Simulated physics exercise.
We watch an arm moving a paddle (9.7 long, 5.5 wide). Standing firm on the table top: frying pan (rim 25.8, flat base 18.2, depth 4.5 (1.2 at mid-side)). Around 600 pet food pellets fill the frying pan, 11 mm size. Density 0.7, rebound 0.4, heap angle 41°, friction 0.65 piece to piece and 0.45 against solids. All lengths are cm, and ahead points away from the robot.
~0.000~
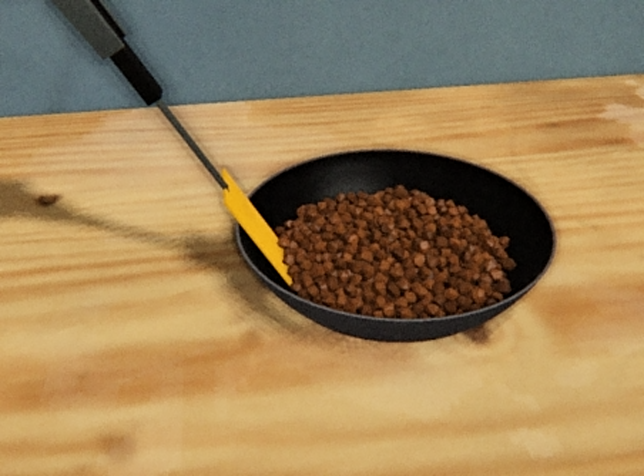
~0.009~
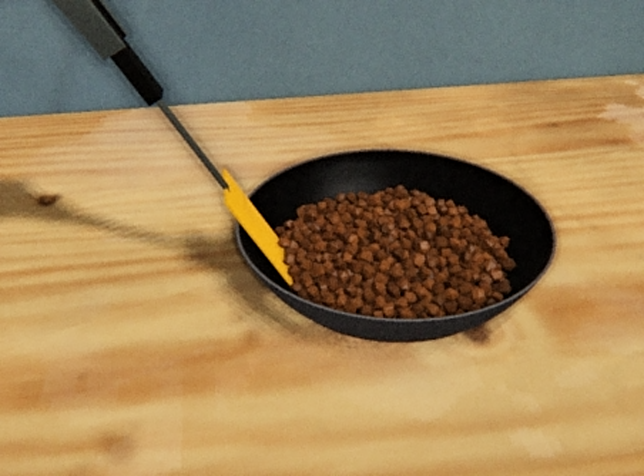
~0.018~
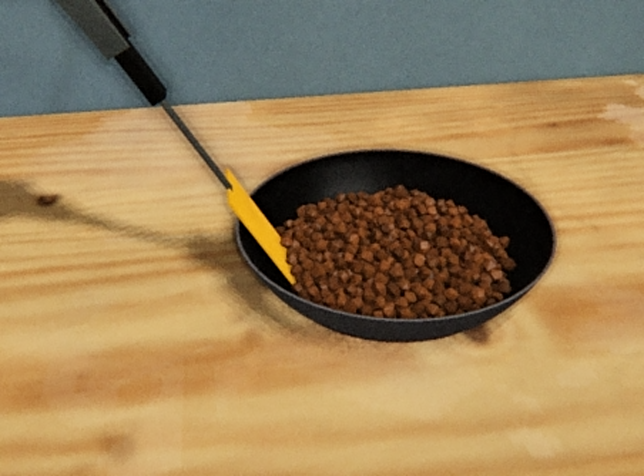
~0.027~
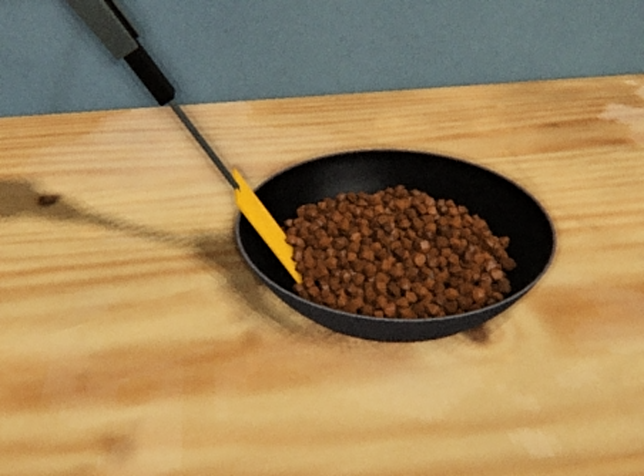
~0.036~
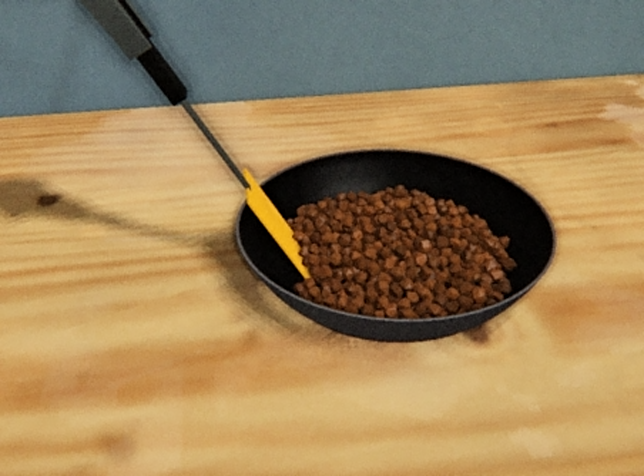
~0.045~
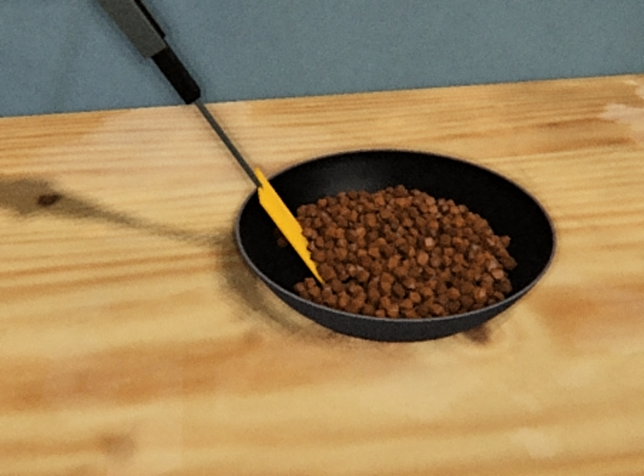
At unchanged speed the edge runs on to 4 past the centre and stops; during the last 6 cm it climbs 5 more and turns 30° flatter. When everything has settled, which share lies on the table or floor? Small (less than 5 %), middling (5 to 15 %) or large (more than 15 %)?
A middling share, 5 to 15 %, ends on the table or floor.
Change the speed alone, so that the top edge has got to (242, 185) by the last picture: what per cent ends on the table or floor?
About 0 per cent.
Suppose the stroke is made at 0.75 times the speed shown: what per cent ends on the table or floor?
About 5 per cent.
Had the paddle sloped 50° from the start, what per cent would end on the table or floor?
Then about 10 per cent.
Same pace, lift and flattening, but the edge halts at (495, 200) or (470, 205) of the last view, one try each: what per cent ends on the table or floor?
Some 15 and 10 per cent.
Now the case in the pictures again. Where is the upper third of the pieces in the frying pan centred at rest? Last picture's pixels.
At about (461, 230).
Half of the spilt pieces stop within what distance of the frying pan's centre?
Some 30 cm.
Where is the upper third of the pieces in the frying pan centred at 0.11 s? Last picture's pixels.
At about (409, 227).
By 0.08 s, sloping 61°, highest piece 6 above the table; 598 in the frying pan.
By 0.11 s, sloping 50°, highest piece 7 above the table; 598 in the frying pan.
By 0.32 s, sloping 31°, highest piece 5 above the table; 553 in the frying pan, 44 on the table or floor, 1 on the blade or in flight.
By 1.37 s, sloping 31°, highest piece 4 above the table; 553 in the frying pan, 45 on the table or floor.
Final count, 553 in the frying pan, 45 on the table or floor. That is 8 % on the table or floor.
